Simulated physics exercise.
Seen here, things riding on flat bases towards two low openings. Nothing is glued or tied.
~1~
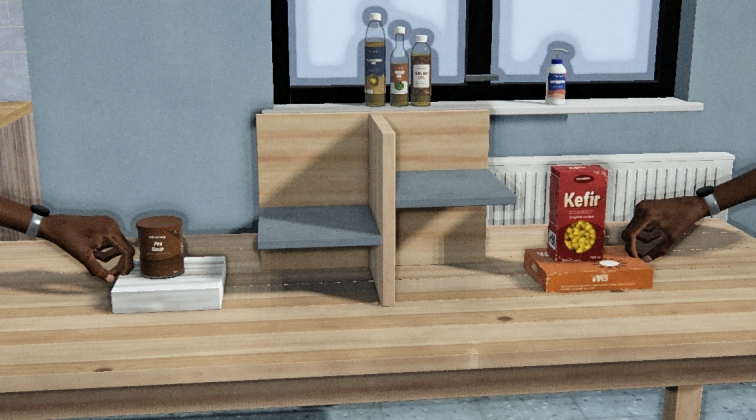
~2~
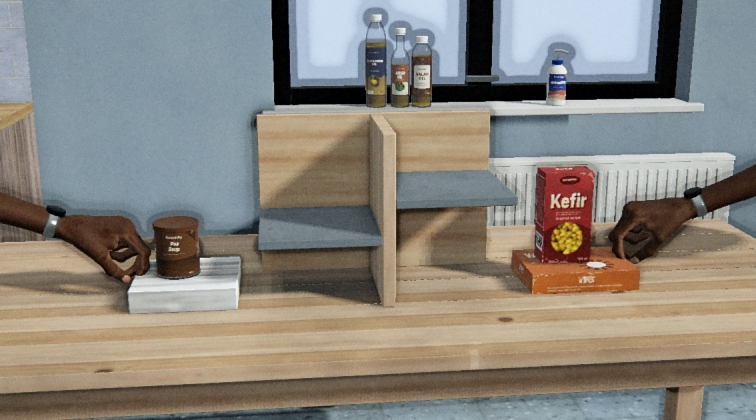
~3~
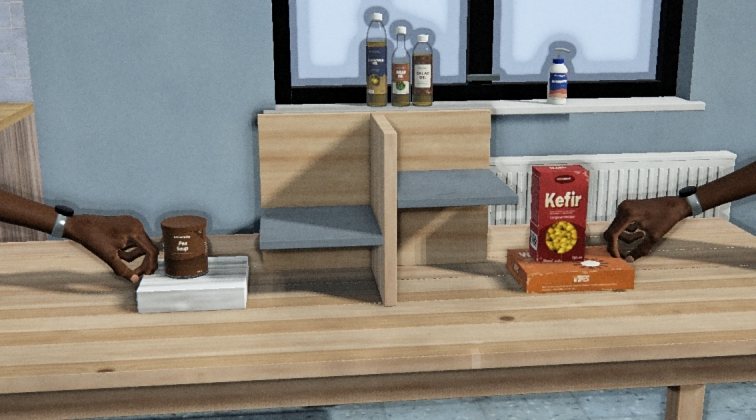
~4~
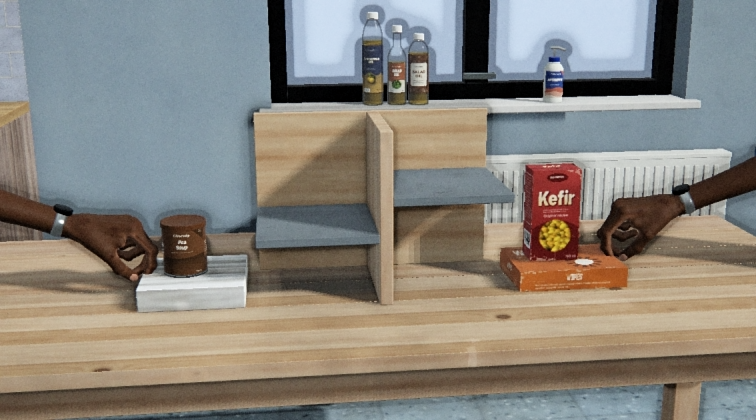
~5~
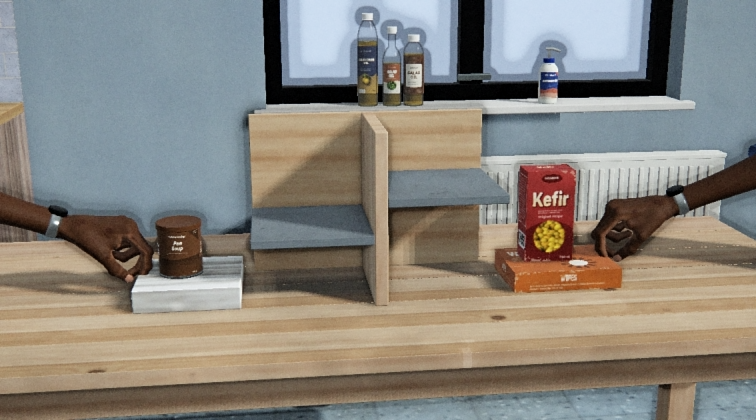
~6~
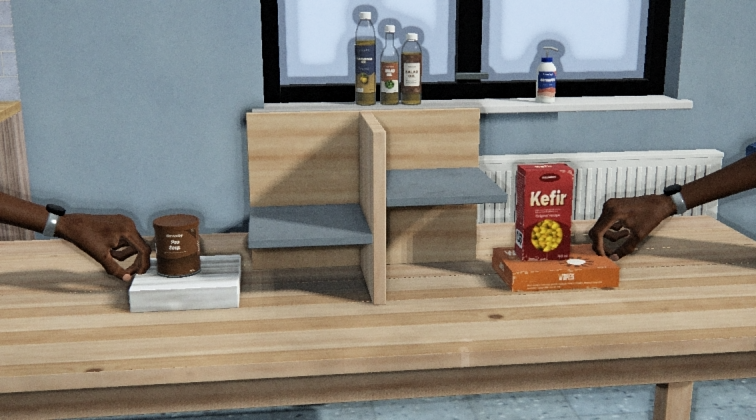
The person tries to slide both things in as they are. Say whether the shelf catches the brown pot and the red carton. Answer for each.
The brown pot gets scraped off its spot and the red carton gets scraped off its spot.
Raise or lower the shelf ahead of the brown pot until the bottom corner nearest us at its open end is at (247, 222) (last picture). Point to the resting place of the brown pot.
It ends around (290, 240).
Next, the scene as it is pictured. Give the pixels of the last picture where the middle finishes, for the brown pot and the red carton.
The brown pot at (197, 272), the red carton at (526, 243).
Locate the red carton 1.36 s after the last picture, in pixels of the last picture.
At about (509, 208).
Then, 1.36 s later than the last frame, brown pot pushed back on its carrier near (227, 244); red carton tilted by 37° near (509, 209).
Then, 1.78 s later than the last frame, brown pot tilted by 24° near (231, 245); red carton upside down near (552, 230).
When it is over, the brown pot is knocked back, near (196, 272); the red carton is knocked back, near (526, 243).
